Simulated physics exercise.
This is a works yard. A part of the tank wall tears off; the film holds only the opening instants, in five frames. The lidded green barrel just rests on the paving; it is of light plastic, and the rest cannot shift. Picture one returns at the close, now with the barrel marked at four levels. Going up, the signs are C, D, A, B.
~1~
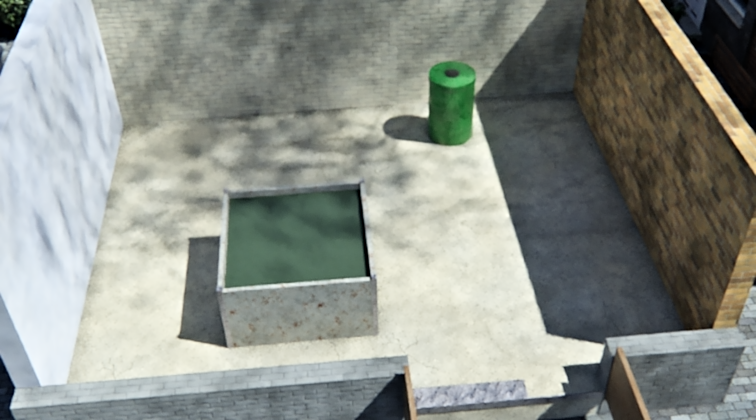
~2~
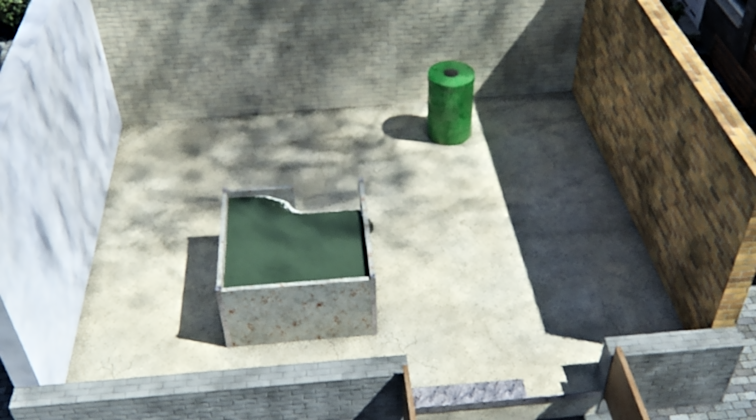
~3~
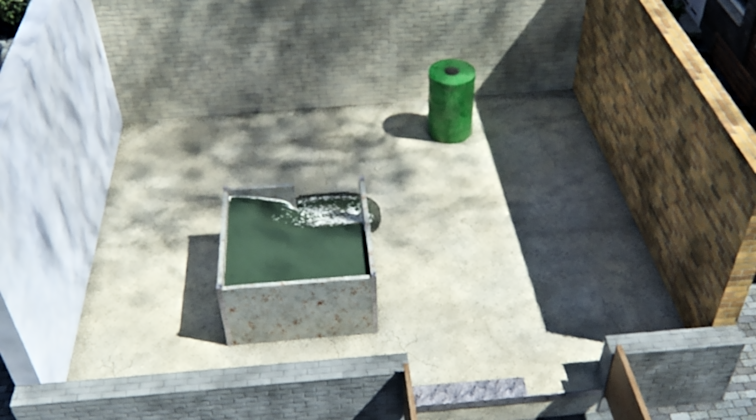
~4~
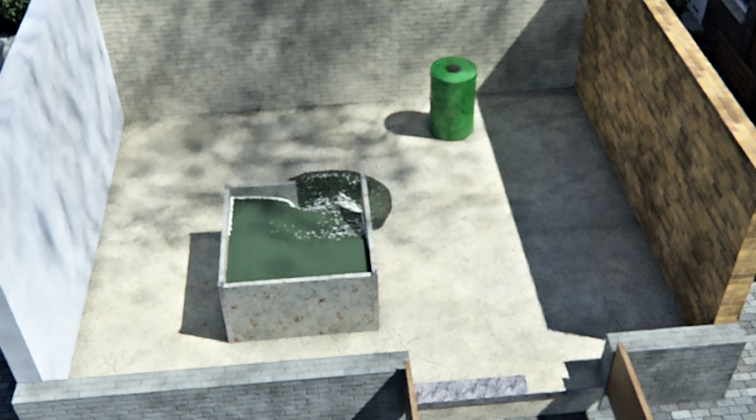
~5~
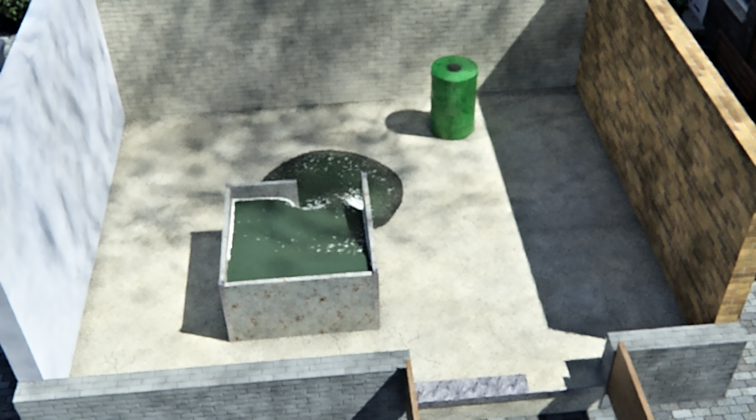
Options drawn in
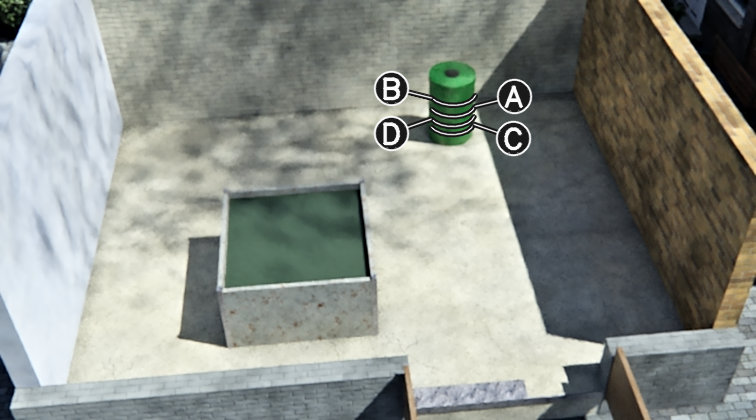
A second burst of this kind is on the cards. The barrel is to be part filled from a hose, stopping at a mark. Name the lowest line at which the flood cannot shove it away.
C.
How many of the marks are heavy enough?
All four.
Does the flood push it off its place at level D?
No, that is safe.
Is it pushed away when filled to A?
No, that is safe.
In white, A at (455, 116); B at (456, 105); C at (454, 134); D at (455, 126); from the bottom up C, D, A, B.
If A is chosen, it does not move.
If B is chosen, it does not move.
If C is chosen, it does not move.
If D is chosen, it does not move.
